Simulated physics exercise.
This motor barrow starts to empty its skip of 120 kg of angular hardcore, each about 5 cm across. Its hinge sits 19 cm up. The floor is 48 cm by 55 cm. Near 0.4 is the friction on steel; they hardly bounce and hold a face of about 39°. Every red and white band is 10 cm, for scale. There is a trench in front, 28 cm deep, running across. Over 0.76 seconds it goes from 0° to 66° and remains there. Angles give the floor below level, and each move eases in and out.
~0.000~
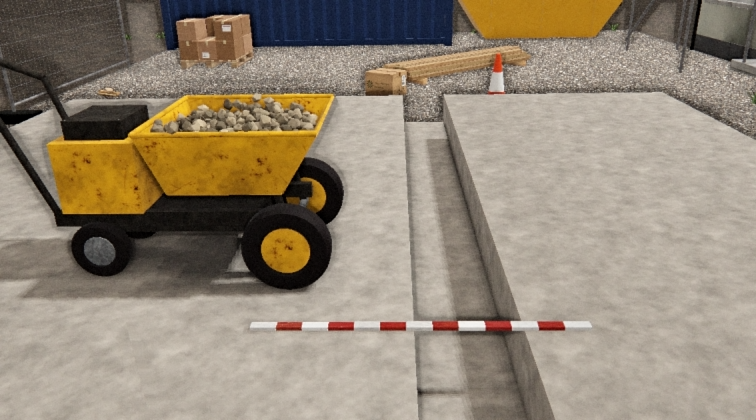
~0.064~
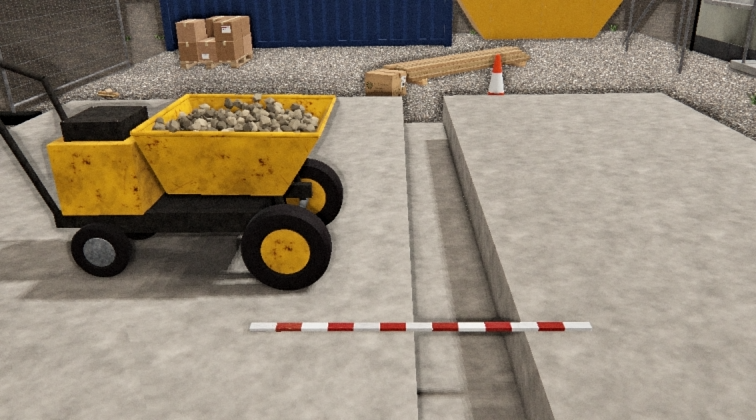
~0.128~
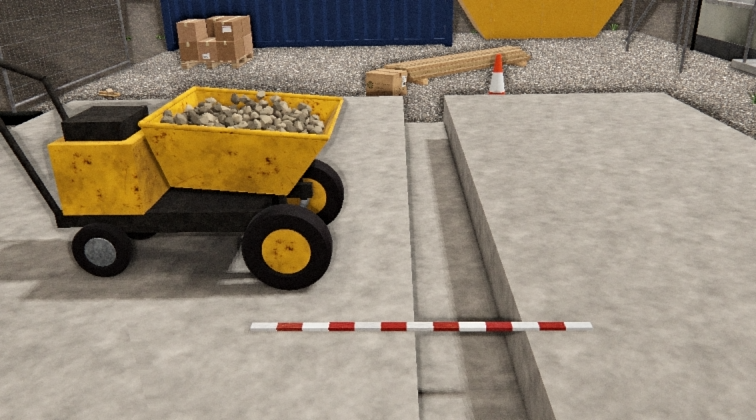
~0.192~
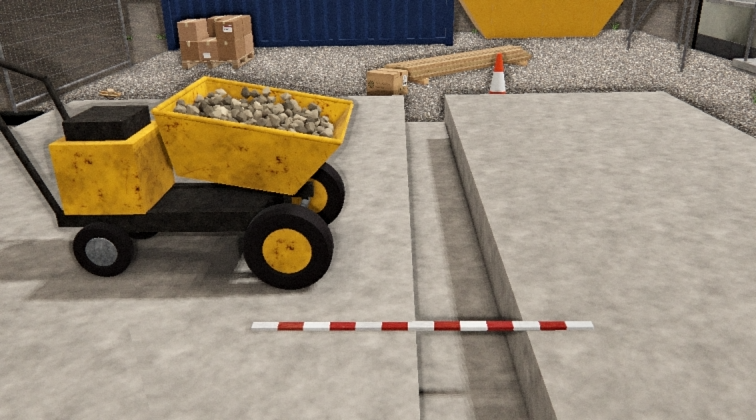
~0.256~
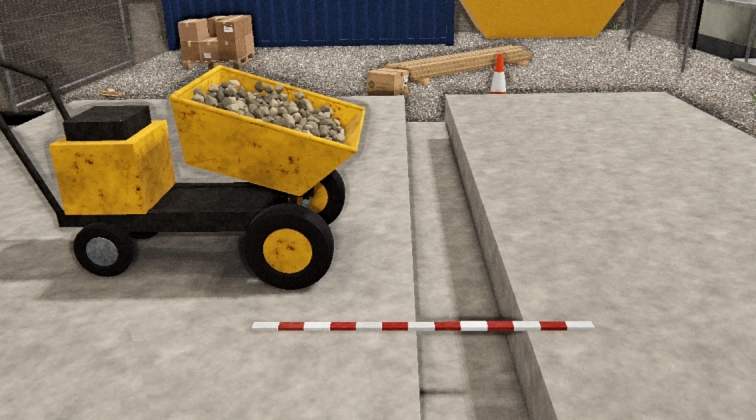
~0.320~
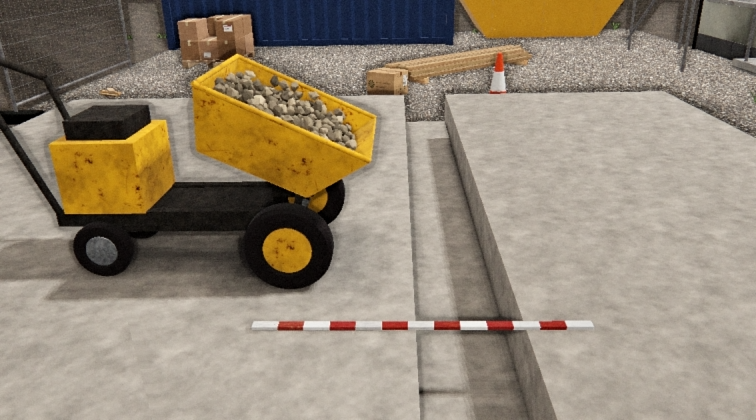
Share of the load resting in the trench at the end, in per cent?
52 per cent.
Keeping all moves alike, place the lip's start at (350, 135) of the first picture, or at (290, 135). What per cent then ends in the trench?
I'd expect close to 40 per cent at the first and 50 per cent at the second.
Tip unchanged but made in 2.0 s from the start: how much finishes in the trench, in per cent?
In that case some 45 per cent.
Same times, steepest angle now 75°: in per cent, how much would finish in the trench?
Some 90 in a hundred, I'd say.
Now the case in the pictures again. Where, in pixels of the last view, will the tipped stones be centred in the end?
The stones end up centred near (467, 297).
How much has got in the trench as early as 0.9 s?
About 20 per cent by then.
After 0.6 s the floor is at 56°; 100 % in the skip; the foremost stones are at (397, 182).
After 0.9 s the floor is at 66°; 81 % in the skip, 18 % in the trench; the foremost stones are at (491, 287).
After 1.2 s the floor is at 66°; 57 % in the skip, 42 % in the trench, 1 % past the trench; the foremost stones are at (539, 252).
After 3.2 s the floor is at 66°; 47 % in the skip, 52 % in the trench, 1 % past the trench; the foremost stones are at (557, 251).
